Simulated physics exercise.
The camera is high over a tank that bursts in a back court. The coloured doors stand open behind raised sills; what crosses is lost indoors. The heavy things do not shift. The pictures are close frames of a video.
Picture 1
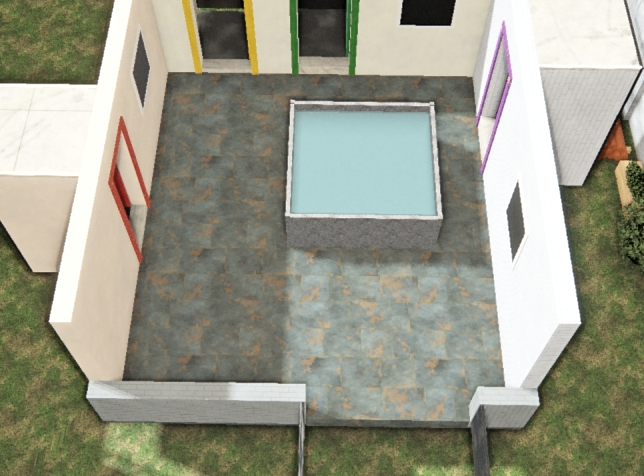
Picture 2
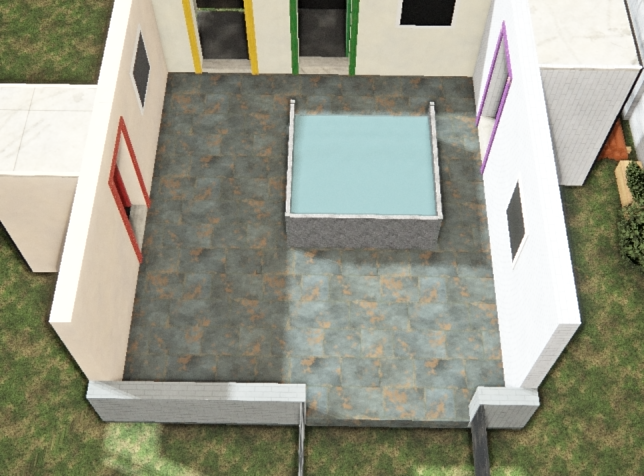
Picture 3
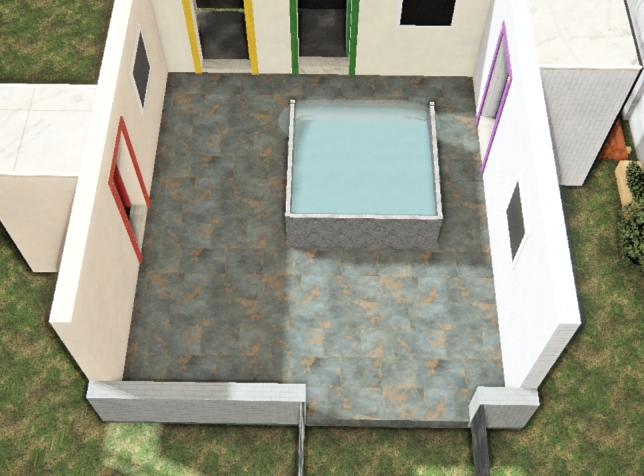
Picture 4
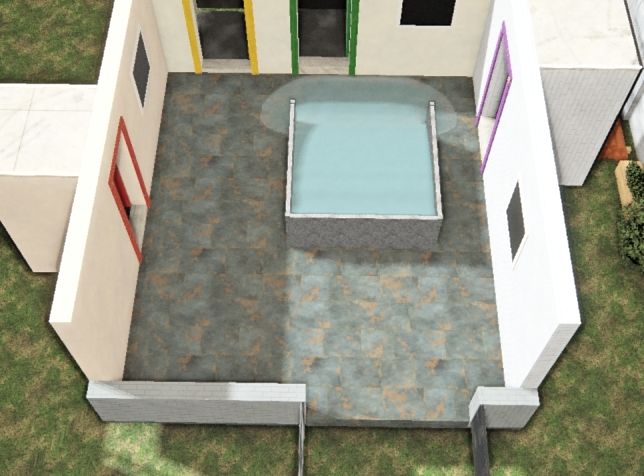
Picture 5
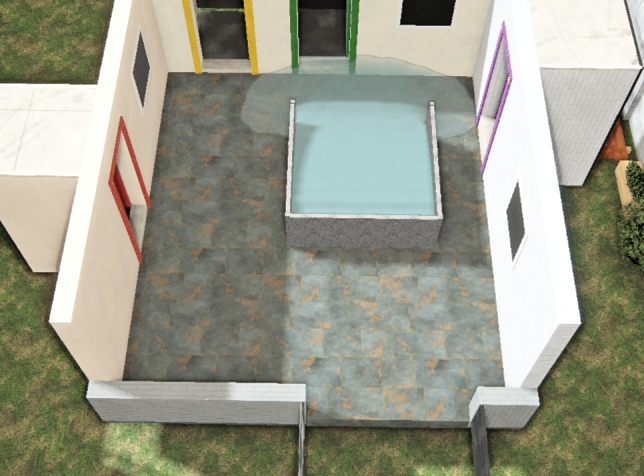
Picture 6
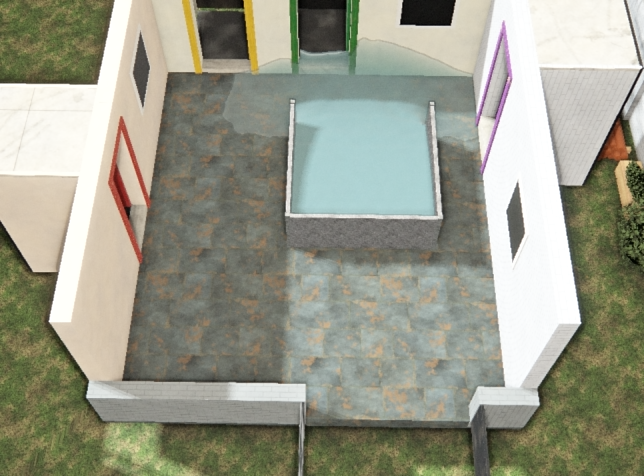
At the start, still water fills a raised open tank in a tiled court with red, yellow, green and purple doorways. The tank's far side disappears, and water pours out through the gap, fanning left and right across the floor and spreading back to the wall around the green doorway.
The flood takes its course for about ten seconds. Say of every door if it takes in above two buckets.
The yellow door floods; the green door floods; the red door holds within the limit; the purple door holds within the limit.
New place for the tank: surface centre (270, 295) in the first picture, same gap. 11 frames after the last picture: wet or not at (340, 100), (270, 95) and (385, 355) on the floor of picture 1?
In that order: Awash, flooded, free of water.
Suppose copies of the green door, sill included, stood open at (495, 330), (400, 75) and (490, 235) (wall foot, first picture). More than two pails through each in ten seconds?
One after the other: Is under, goes over, stays under.
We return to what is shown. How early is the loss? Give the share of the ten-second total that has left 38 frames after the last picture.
Close to 70 %.
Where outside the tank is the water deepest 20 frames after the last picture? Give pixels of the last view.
Around (502, 405).
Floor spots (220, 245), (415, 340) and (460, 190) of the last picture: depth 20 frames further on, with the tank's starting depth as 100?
In that order: 4, 2 and 14 per cent.
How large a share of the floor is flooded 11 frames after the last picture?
Near 35 in a hundred.
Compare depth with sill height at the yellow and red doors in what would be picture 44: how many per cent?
Near 160 and 60 in a hundred.
A moment on, water covers 25 % of the floor; the yellow door under two buckets in, the green door far over two buckets in, the red door not reached, the purple door wet at the sill, nothing in.
Next, water covers 35 % of the floor; the yellow door under two buckets in, the green door far over two buckets in, the red door not reached, the purple door wet at the sill, nothing in.
Then, water covers 65 % of the floor; the yellow door over two buckets in, the green door far over two buckets in, the red door wet at the sill, nothing in, the purple door wet at the sill, nothing in.
Later, water covers 90 % of the floor; the yellow door over two buckets in, the green door far over two buckets in, the red door wet at the sill, nothing in, the purple door wet at the sill, nothing in.
In the end, water covers 100 % of the floor; the yellow door far over two buckets in, the green door far over two buckets in, the red door wet at the sill, nothing in, the purple door wet at the sill, nothing in.
